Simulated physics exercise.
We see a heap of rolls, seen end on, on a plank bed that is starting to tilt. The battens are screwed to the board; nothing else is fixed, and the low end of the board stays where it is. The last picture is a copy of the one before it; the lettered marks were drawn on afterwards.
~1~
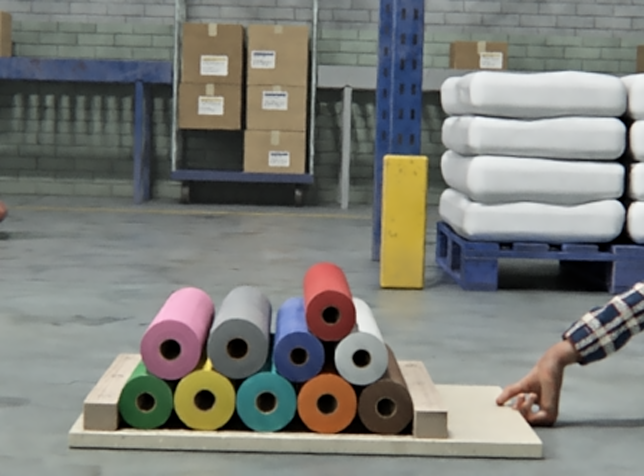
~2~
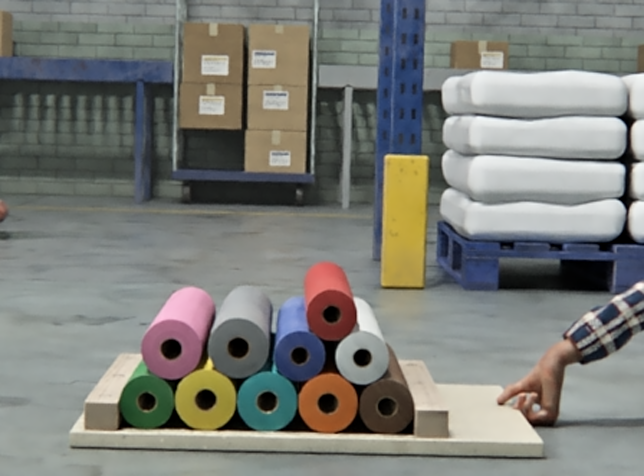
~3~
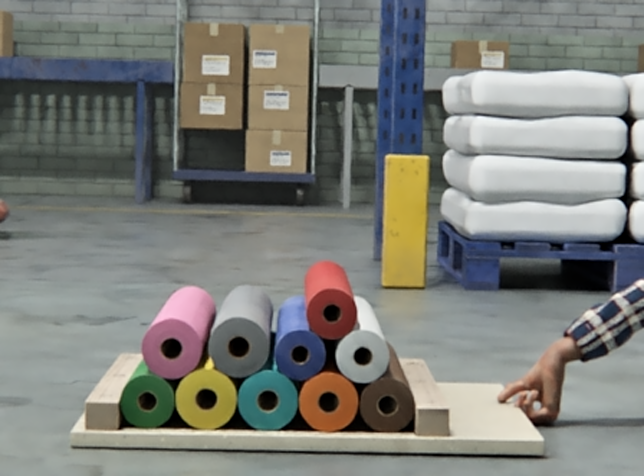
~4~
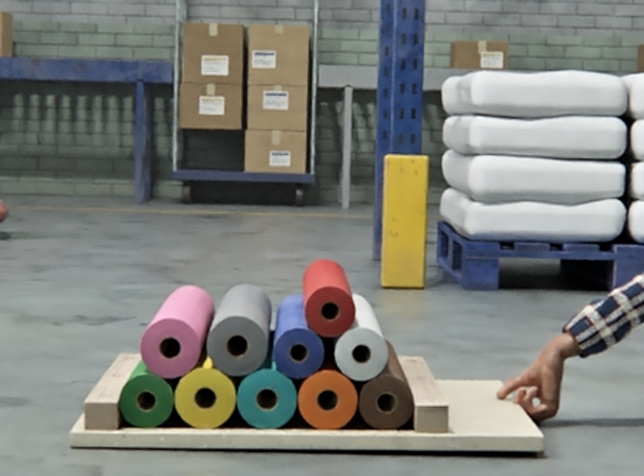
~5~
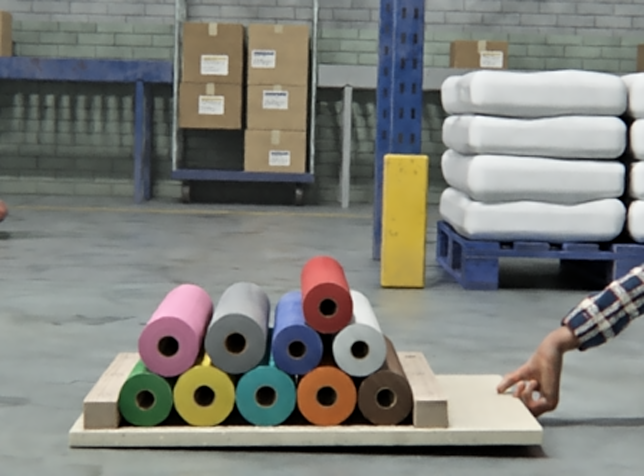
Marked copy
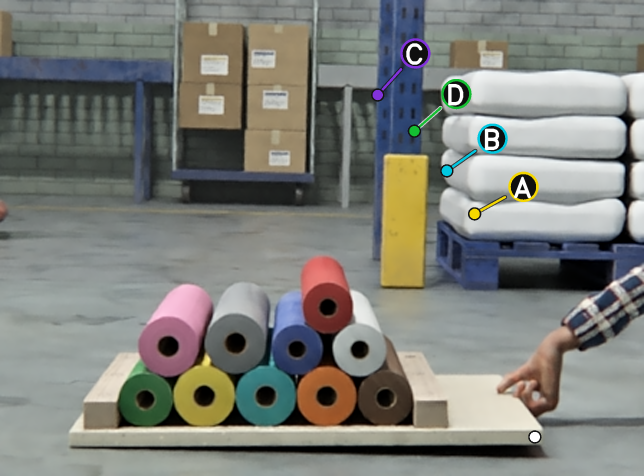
A hand in a checked sleeve held the right end of a wooden board stacked with colourful rolls, then raised that end very slightly, while the rolls stayed piled between the wooden strips.
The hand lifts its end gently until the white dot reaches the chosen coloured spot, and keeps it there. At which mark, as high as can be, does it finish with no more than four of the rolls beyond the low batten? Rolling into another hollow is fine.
The answer is mark A.
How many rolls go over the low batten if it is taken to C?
With C, five.
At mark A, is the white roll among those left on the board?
Yes.
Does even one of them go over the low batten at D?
Yes.
On the marked copy, A at (475, 214); B at (447, 171); C at (378, 95); D at (414, 131); the white dot at (535, 437).
Taking A. A third of the way, board at 23°.
Two thirds of the way, board at 30°.
When it is over, board at 30°, four over the low batten (pink, blue, red, grey).
As for the rest, B five over the low batten; C five over the low batten; D five over the low batten.
